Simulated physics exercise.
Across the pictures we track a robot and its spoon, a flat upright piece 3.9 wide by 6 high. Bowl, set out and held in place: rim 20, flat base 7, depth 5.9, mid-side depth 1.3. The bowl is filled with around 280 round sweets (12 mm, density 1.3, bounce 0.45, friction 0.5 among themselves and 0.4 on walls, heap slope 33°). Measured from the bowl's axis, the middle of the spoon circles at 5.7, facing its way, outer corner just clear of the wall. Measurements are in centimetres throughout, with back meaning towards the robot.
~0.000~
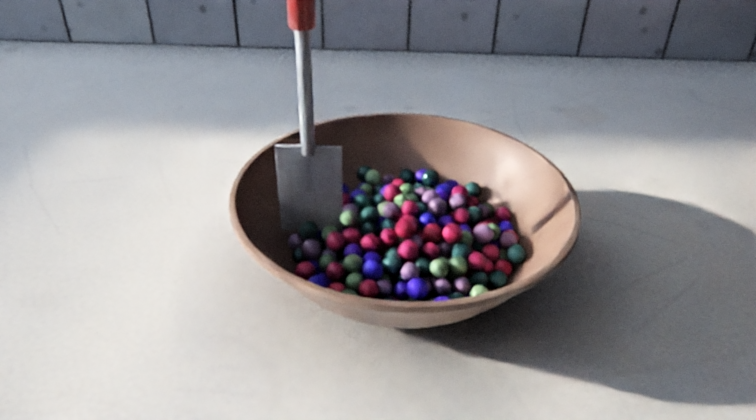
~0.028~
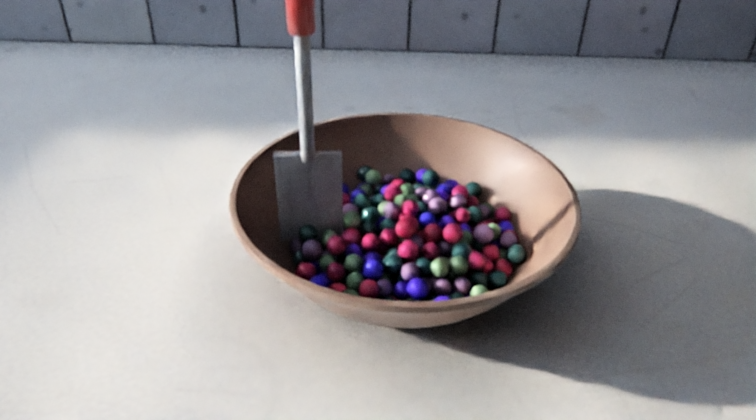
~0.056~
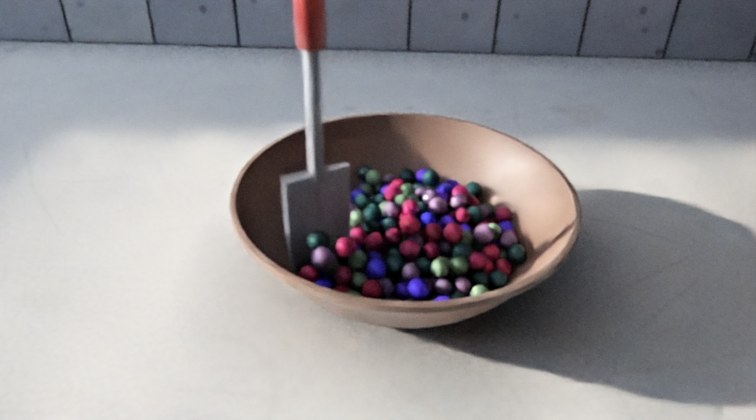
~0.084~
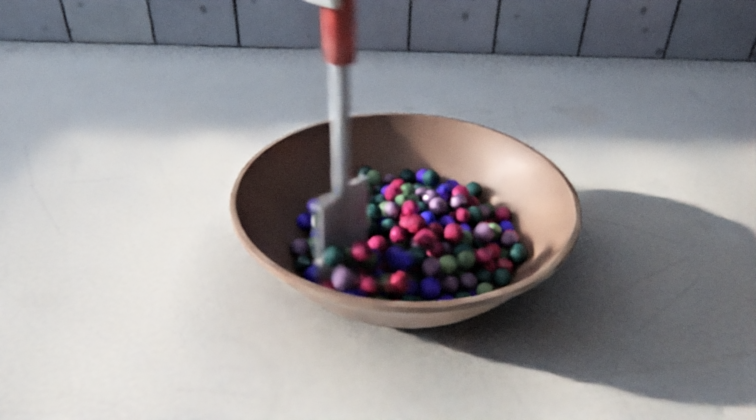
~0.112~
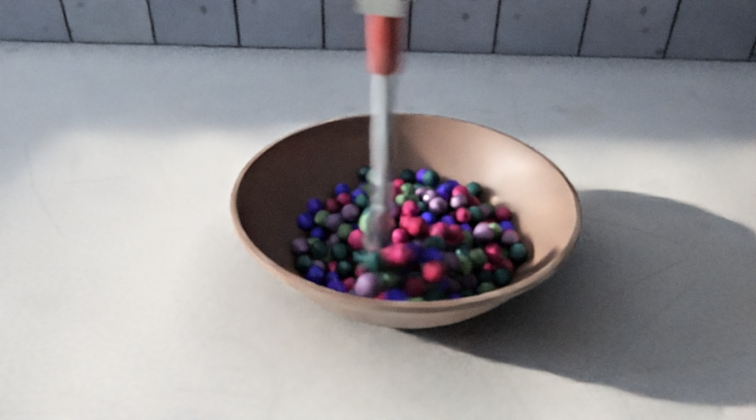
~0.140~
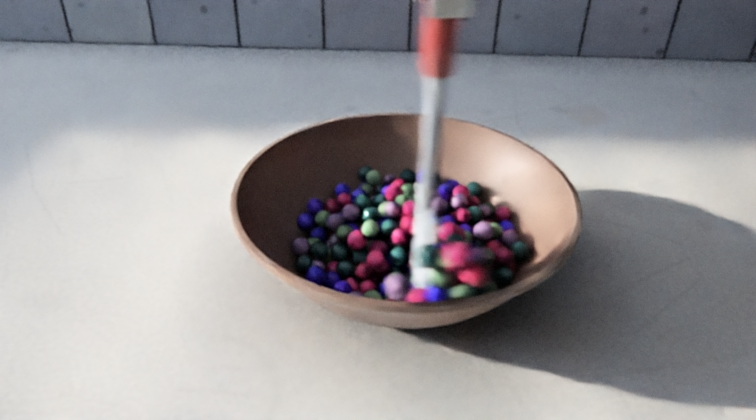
We see a flat metal spoon with a red handle lower into a brown bowl of small colourful balls, then sweep from the left side through the near part towards the right, turning edge-on and pushing balls along.
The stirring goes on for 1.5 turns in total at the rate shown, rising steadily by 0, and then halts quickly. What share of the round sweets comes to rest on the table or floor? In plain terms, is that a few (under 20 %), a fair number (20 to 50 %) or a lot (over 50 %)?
A fair number, 20 to 50 %.
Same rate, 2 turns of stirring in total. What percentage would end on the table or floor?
That would give some 35 percent.
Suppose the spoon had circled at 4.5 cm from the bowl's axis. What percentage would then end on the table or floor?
Some 30 percent would.
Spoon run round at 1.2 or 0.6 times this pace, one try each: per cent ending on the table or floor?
Around 35 percent for the first try and 5 percent for the second.
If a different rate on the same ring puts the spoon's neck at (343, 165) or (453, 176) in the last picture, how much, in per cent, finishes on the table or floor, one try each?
Roughly 5 and 35 percent, in that order.
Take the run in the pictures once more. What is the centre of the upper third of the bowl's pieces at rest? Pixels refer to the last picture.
(435, 209).
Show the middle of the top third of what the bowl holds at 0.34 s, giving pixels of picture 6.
The upper third is centred close to (390, 171).
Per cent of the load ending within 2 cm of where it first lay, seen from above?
Estimate: 30 per cent.
After 0.34 s, 269° round, highest piece 13 above the table; 252 in the bowl, 11 on the table or floor, 20 in flight or on the tool.
After 0.55 s, 79° round, highest piece 8 above the table; 225 in the bowl, 48 on the table or floor, 10 in flight or on the tool.
After 0.85 s, 180° round, highest piece 5 above the table; 203 in the bowl, 80 on the table or floor.
After 1.55 s, 180° round, highest piece 5 above the table; 203 in the bowl, 80 on the table or floor.
At rest, 203 in the bowl, 80 on the table or floor. That is 28 % on the table or floor.
